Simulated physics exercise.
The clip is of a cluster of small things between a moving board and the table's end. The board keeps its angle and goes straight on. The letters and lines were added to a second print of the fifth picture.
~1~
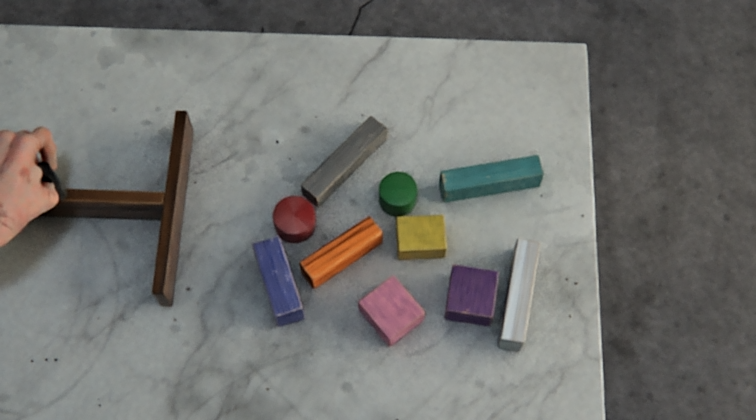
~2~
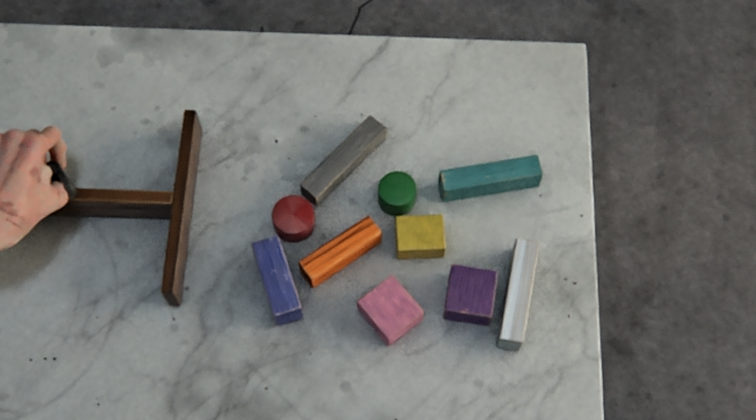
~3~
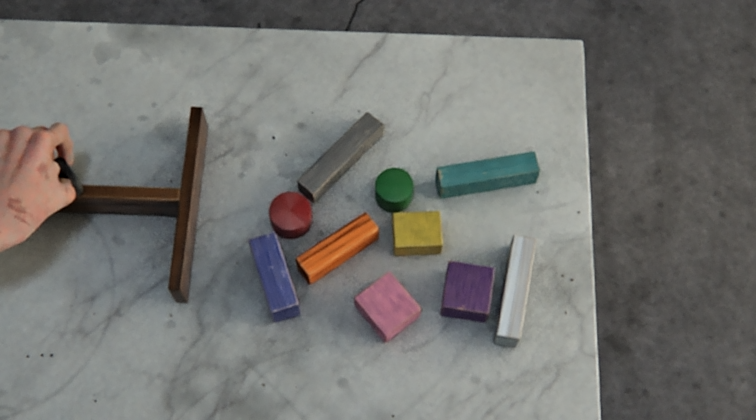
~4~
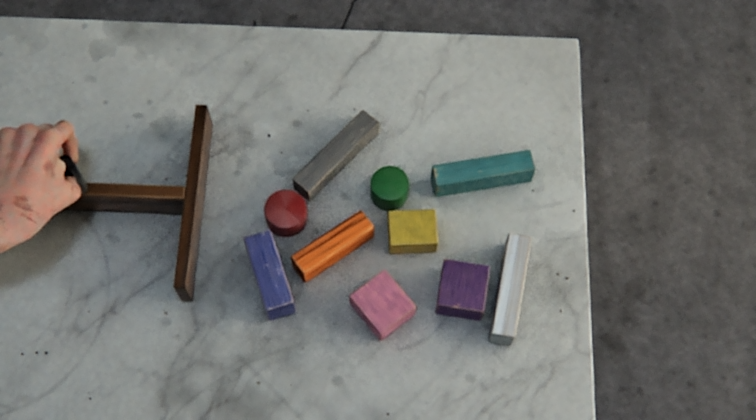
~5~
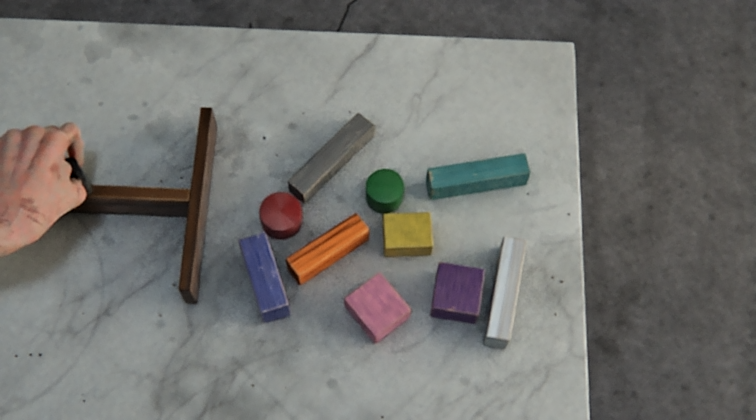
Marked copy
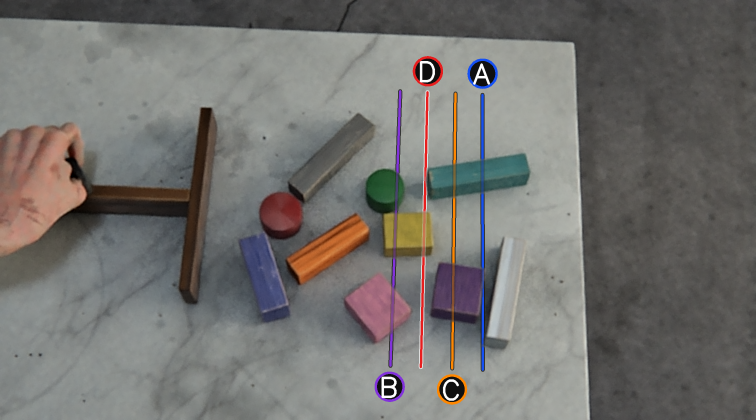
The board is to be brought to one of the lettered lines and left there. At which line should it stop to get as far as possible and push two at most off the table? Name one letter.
No third one falls up to A.
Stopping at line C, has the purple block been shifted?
Yes.
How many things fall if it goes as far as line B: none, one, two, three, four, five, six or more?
By then, none.
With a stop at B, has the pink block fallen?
By then, no.
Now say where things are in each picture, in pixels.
The first frame shows board (170, 198); orange stick (342, 252); grey bar (345, 162).
The second frame shows board (179, 198); green tin (397, 194).
The third frame shows board (186, 194); white stick (515, 291).
The fourth frame shows board (191, 192); pink block (383, 305).
The fifth frame shows board (196, 195); purple block (457, 293); blue bar (265, 277); orange stick (328, 249).
On the copy, A at (483, 224); B at (396, 221); C at (454, 223); D at (424, 222).
On A. First, board (299, 199); grey bar (343, 156); blue bar (315, 281).
Then, board (402, 204); white stick (538, 290); turquoise bar (515, 172).
Finally, board (482, 207); white stick over the edge; purple block (583, 296); one fallen.
By contrast, B is within the limit but short; C is within the limit but short; D is within the limit but short.
